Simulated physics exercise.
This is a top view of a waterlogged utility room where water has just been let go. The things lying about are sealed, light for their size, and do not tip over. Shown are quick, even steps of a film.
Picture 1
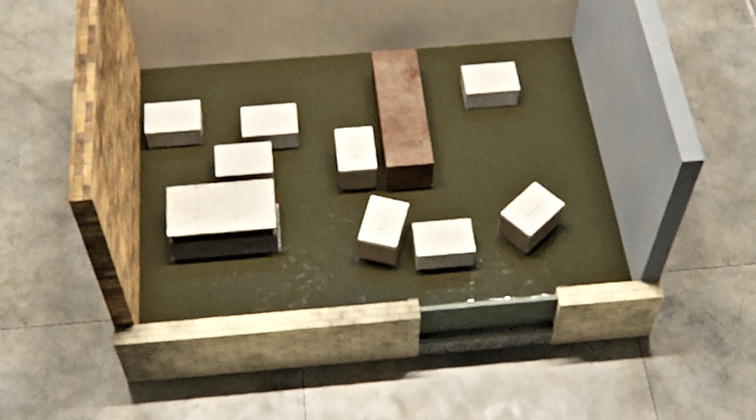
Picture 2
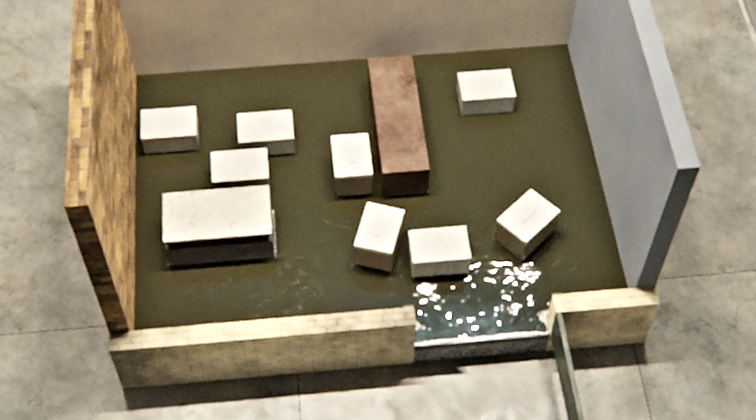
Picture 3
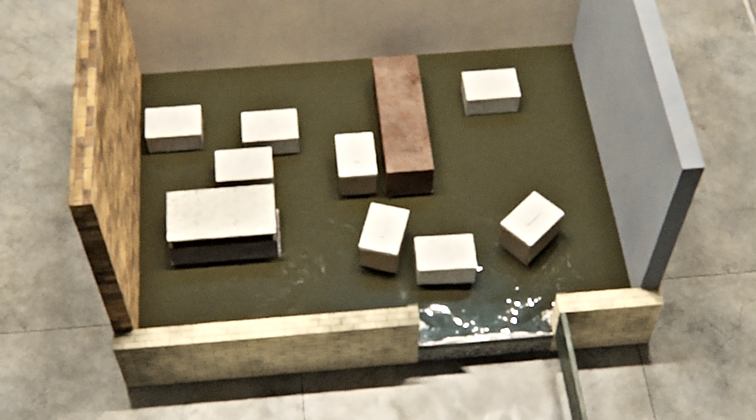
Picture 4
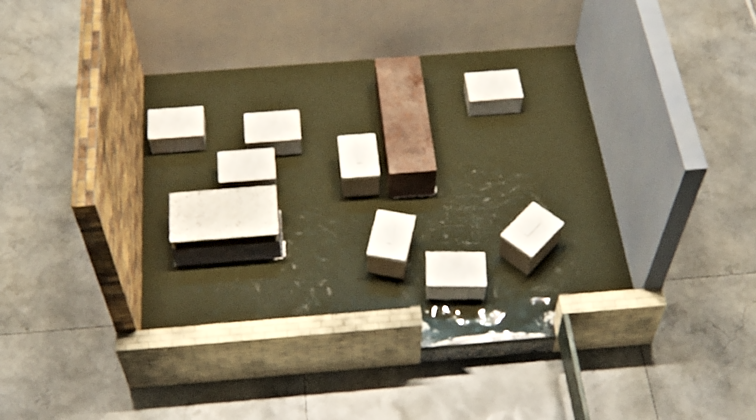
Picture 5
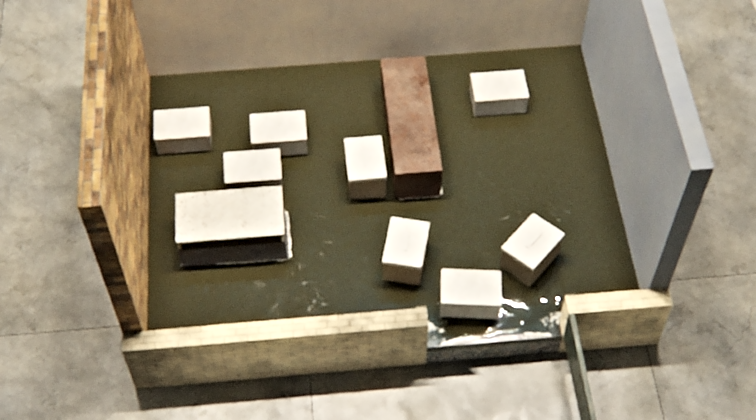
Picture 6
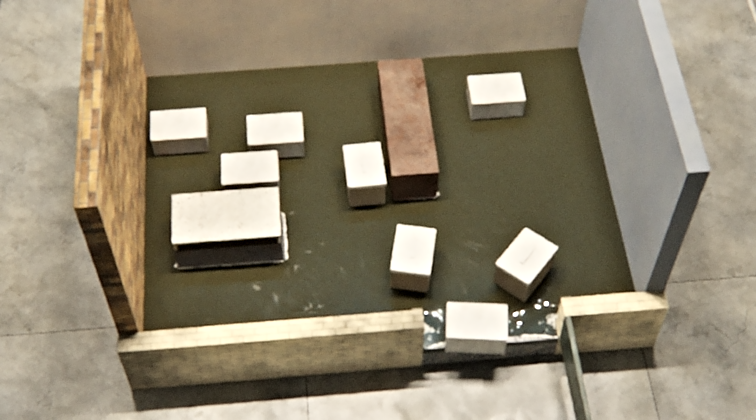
White blocks nearest the gap drift toward it as water runs through the opened front wall.
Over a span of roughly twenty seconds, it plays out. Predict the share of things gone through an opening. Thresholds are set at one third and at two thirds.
I would say two thirds or above.
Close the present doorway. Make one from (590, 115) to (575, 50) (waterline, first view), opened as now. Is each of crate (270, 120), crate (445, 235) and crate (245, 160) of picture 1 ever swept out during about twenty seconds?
Outcome by item: Retained / exited / retained.
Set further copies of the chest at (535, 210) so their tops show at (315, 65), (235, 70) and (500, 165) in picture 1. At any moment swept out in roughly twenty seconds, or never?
Summary in sequence: Never leaves, never leaves, exits at some point.
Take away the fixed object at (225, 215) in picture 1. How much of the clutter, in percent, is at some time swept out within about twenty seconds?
My guess is close to 80 per cent of them.
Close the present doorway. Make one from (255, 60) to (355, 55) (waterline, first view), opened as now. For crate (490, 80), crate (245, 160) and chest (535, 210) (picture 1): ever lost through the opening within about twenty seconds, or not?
Object one: Remains; object two: Leaves; object three: Remains.
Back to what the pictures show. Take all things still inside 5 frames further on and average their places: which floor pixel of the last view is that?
Around (330, 181).
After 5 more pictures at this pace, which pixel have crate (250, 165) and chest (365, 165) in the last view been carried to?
My guess: Roughly (276, 178), then roughly (389, 207).
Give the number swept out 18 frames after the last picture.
Count: 4.
A moment on, 3 of 8 are out; 5 afloat.
Next, 4 of 8 are out; 4 afloat.
Later, 5 of 8 are out; 3 afloat.
In the end, 7 of 8 are out; 1 afloat.
